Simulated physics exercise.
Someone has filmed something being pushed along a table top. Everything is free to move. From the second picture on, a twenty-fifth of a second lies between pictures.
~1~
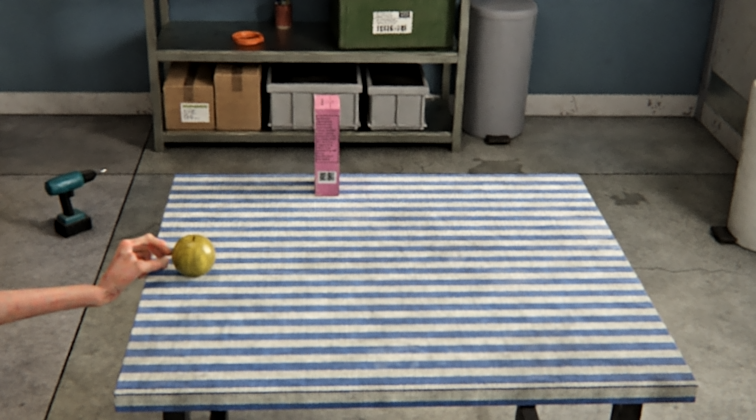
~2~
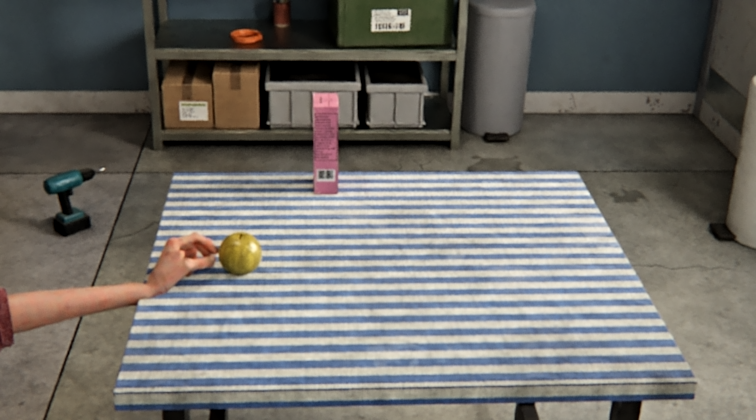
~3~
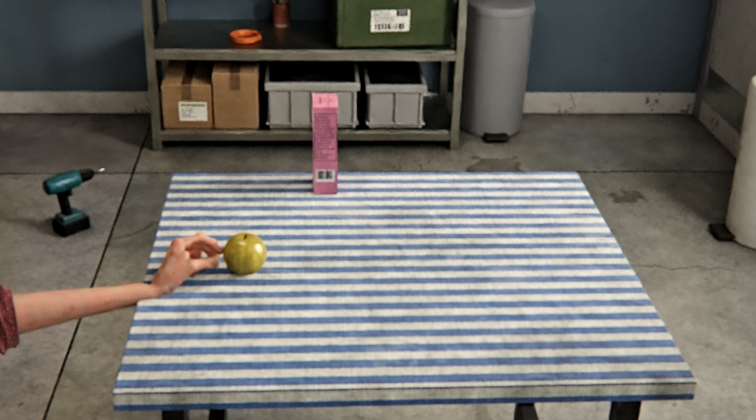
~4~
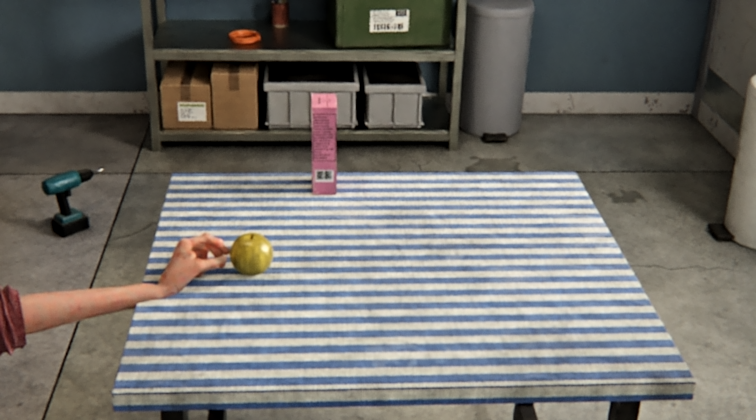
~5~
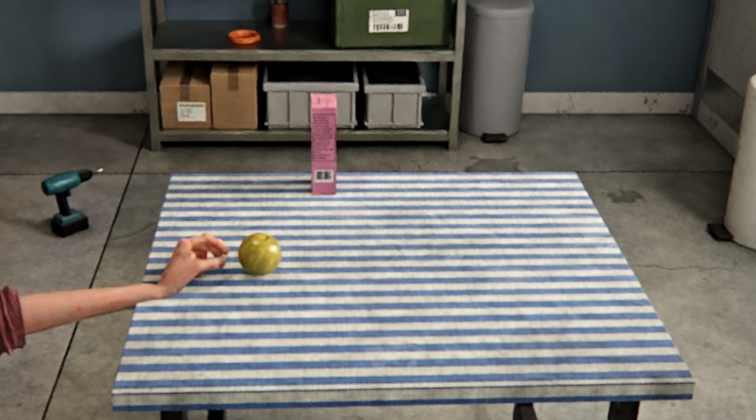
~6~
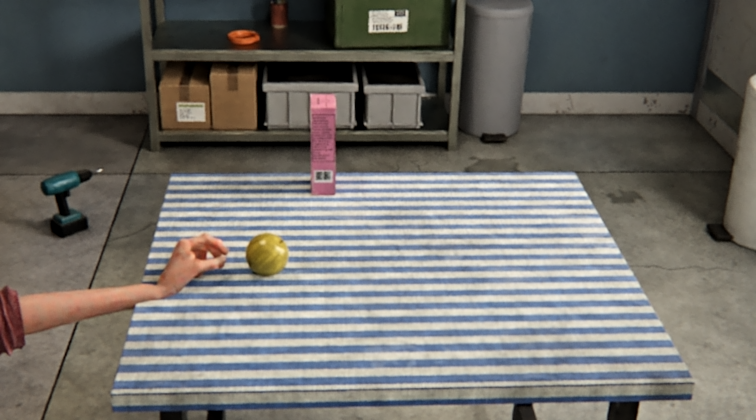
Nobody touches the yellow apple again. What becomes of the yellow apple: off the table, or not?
The yellow apple remains on top.
Then, 0.20 s past the last view, yellow apple displaced about its own width near (301, 254).
Then, 0.40 s past the last view, yellow apple displaced well along near (324, 254).
Finally, moved from the start, yellow apple. Final places as the last picture's camera would see them, yellow apple near (342, 254).
